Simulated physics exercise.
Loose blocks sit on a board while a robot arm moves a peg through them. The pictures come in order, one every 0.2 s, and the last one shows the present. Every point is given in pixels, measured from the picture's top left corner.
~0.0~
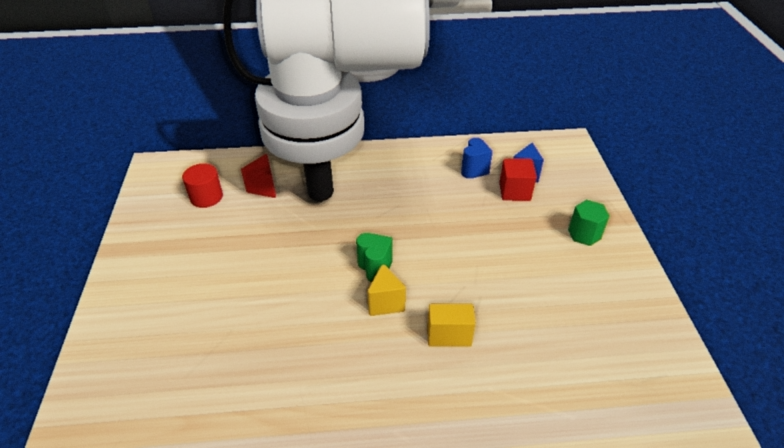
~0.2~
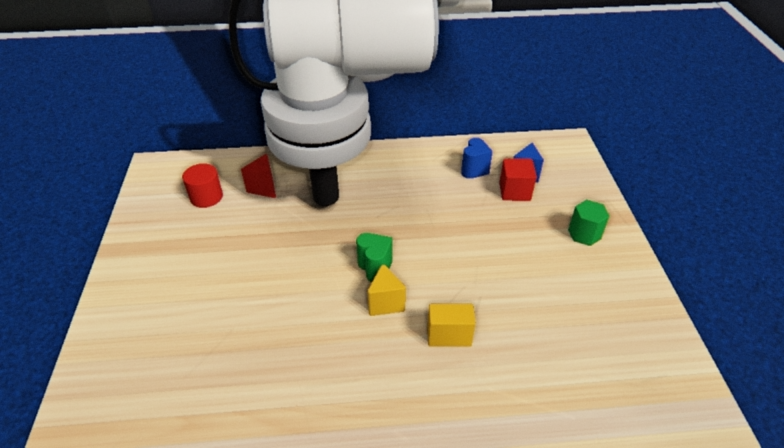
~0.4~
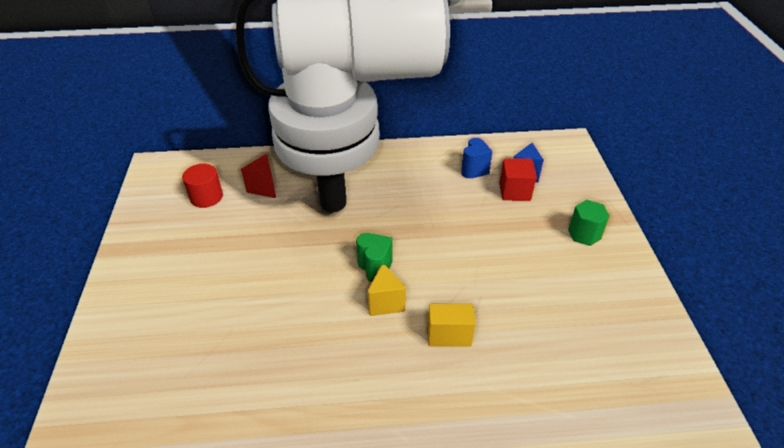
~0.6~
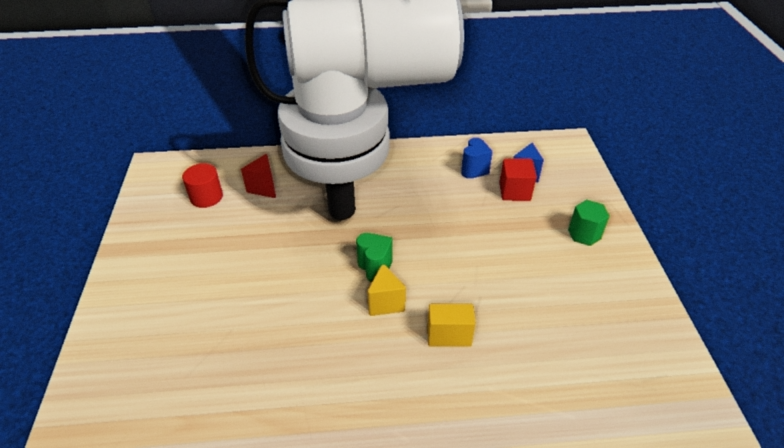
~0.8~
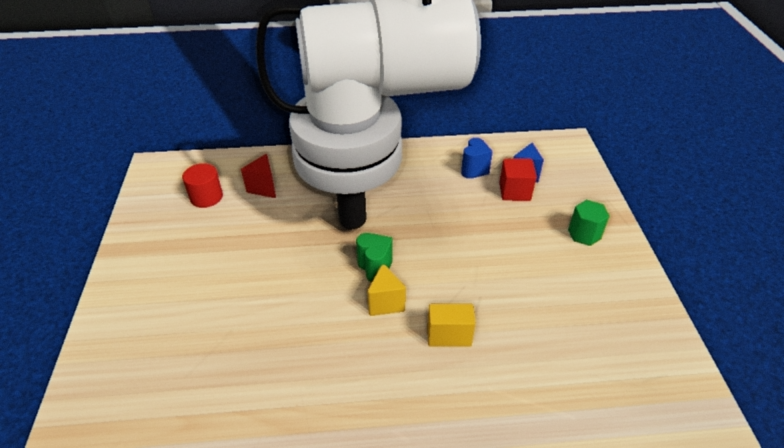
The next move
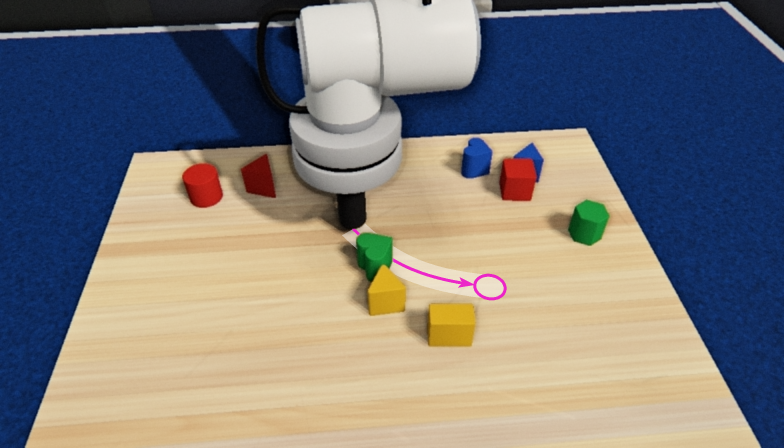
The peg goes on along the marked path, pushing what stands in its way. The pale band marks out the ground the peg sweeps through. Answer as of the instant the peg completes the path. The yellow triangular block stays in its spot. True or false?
Answer: False.
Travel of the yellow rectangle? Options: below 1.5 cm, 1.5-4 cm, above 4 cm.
Of the three bands, it's under 1.5 cm.
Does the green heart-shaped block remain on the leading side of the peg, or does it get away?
I expect it to be beside or behind the peg.
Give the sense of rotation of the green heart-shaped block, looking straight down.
It turns round clockwise.
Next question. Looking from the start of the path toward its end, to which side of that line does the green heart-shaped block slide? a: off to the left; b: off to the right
b
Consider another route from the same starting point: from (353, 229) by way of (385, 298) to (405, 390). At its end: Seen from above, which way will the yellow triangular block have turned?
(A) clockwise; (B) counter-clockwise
I'll go with B - counter-clockwise.
The drawn path runs from (353, 229) over (388, 257) and (435, 277) to (490, 287).
The first path, step by step. One third of the way, peg (389, 249); green heart-shaped block (379, 255); yellow triangular block (387, 287).
Two thirds of the way, peg (436, 269); green heart-shaped block (381, 257), turned 20° clockwise; yellow triangular block (386, 290).
At the end, peg (491, 279); green heart-shaped block (381, 257), turned 20° clockwise; yellow triangular block (386, 290); yellow rectangle not moved.
